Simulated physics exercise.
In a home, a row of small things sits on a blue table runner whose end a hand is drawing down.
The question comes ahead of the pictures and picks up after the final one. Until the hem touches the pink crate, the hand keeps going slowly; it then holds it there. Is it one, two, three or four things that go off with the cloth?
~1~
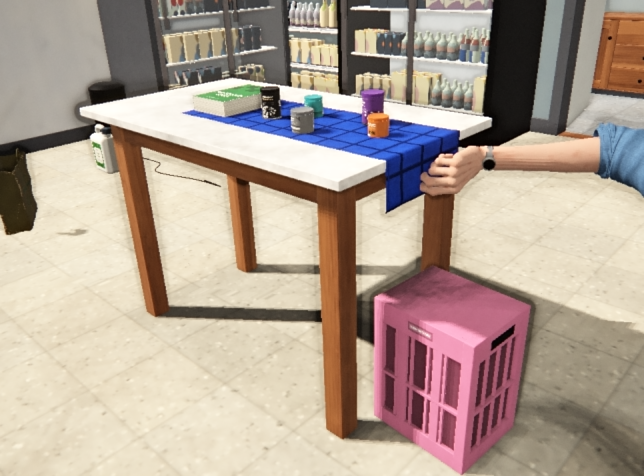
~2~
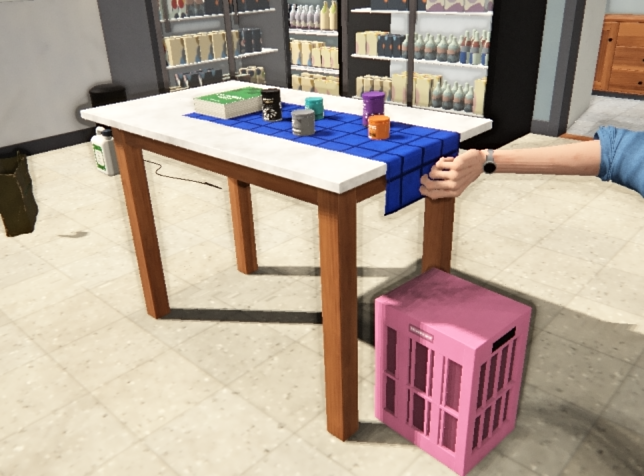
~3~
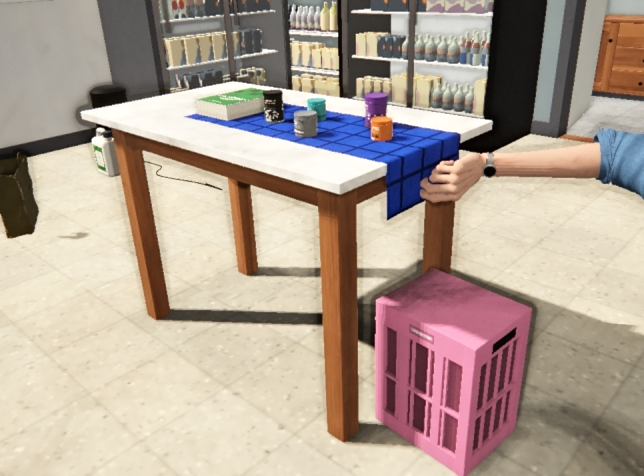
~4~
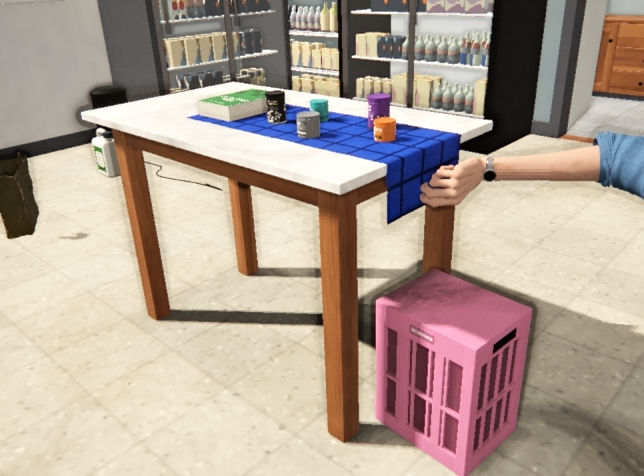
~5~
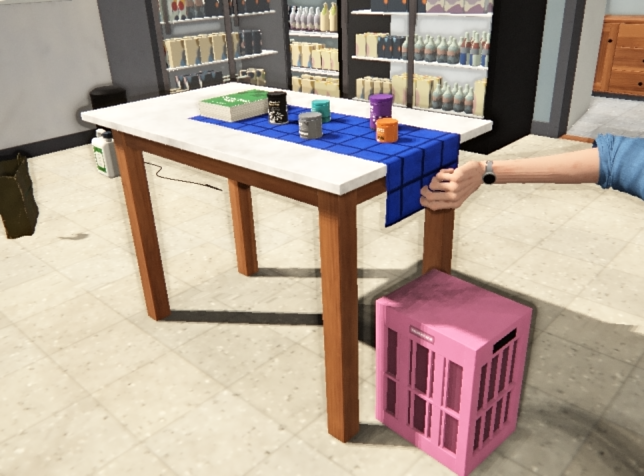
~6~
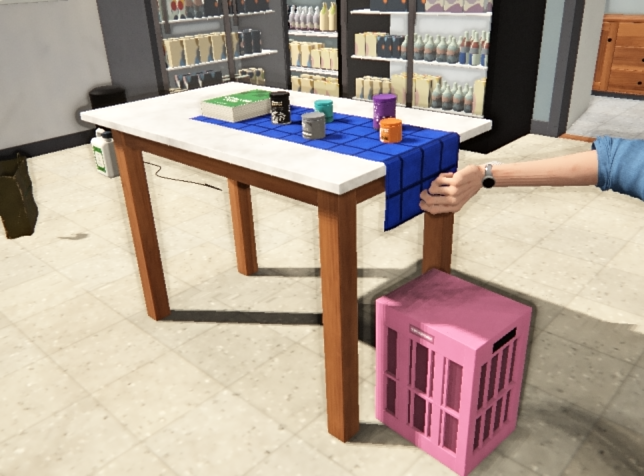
Two go off with it.
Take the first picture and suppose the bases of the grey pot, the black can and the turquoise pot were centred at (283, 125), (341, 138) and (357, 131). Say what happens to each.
Note - grey pot retained, black can lost, turquoise pot lost.
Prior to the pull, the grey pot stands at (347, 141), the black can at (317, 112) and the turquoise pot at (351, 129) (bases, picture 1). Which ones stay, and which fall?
Outcome: The grey pot is gone, the black can is still in place, the turquoise pot is gone.
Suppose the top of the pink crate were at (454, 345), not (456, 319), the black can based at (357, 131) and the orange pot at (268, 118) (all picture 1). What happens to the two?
Black can: Lost; orange pot: Safe.
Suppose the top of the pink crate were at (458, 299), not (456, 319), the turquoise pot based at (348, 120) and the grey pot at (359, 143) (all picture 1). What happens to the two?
The turquoise pot? Safe. The grey pot? Lost.
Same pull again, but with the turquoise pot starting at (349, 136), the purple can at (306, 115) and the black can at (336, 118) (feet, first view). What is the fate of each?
Of these three, the turquoise pot takes a tumble, the purple can rides it out, the black can rides it out.
Soon after, hem near (423, 271); orange pot gone.
Then, hem on the crate; orange pot and purple can gone.
At rest, hem on the crate; orange pot and purple can gone. Over the edge go two.
